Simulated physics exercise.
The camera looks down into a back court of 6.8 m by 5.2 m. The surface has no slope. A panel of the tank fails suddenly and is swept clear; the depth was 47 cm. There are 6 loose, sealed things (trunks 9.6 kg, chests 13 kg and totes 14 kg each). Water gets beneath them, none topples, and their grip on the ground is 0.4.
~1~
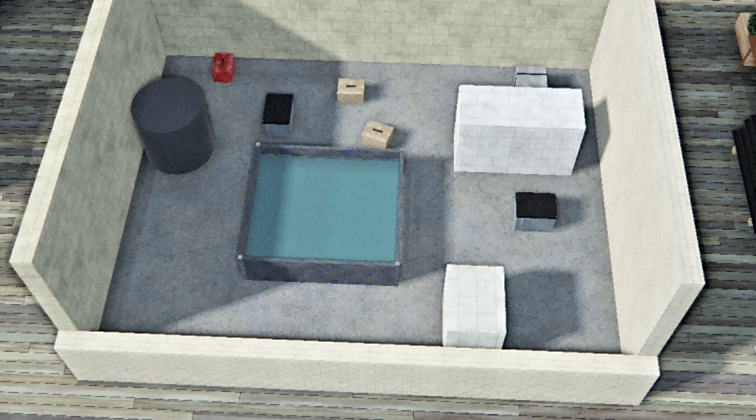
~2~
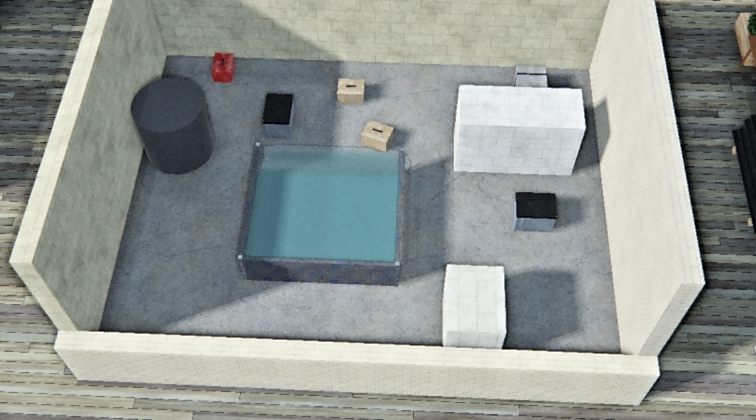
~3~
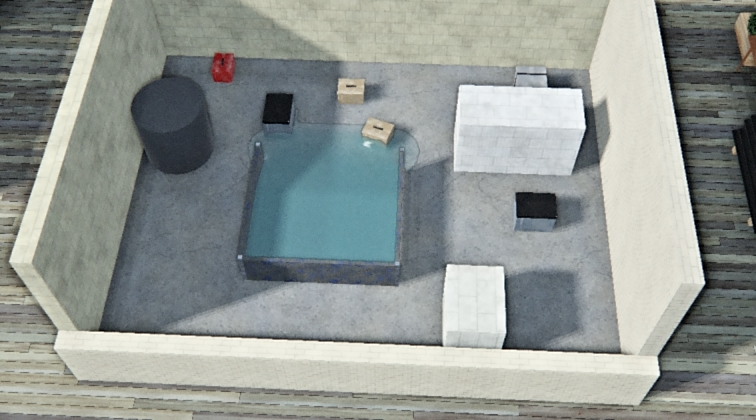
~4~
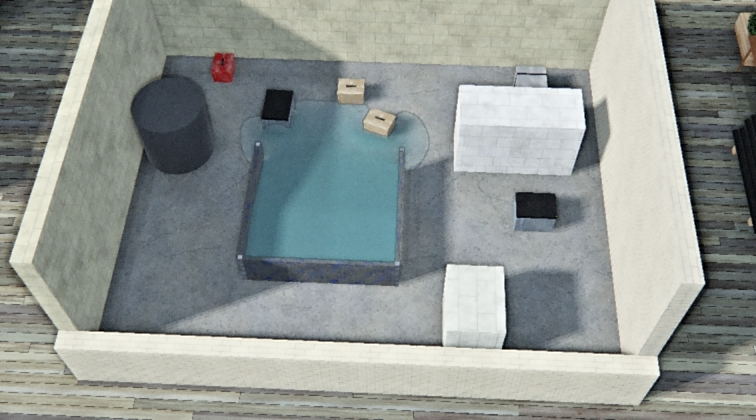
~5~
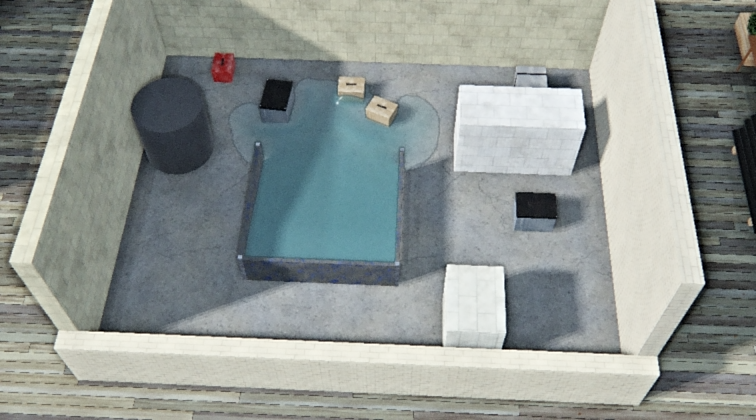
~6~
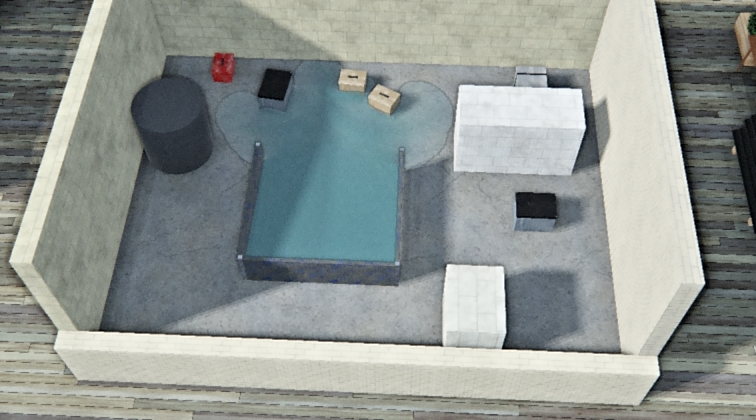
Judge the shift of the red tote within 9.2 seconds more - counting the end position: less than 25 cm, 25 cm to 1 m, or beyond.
The red tote gets carried off.
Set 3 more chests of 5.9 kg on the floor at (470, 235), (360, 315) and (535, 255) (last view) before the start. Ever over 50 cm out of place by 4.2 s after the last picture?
In that order: Short of it, less, under.
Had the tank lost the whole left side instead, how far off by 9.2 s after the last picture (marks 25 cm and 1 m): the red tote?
Then the red tote stays put.
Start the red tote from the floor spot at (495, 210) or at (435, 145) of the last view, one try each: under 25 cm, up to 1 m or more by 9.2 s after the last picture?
In that order: It barely shifts; it slides a little.
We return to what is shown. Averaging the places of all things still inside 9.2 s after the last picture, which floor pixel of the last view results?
Around (467, 147).
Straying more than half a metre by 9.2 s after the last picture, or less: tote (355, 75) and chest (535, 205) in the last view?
In that order: Over, under.
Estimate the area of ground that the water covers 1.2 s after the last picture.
About 14 m2.
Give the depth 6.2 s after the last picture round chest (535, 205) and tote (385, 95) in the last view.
About 1 and 11 cm.
Then, 1.2 s after the last picture the red tote is near (193, 60), 0.5 m from its start, aground; 3 afloat.
Then, 3.8 s after the last picture the red tote is near (180, 93), 0.9 m from its start, afloat; 5 afloat.
Then, 6.2 s after the last picture the red tote is near (243, 142), 1.6 m from its start, aground; 2 afloat.
Then, 9.2 s after the last picture the red tote is near (243, 142), 1.6 m from its start, aground; 2 afloat.
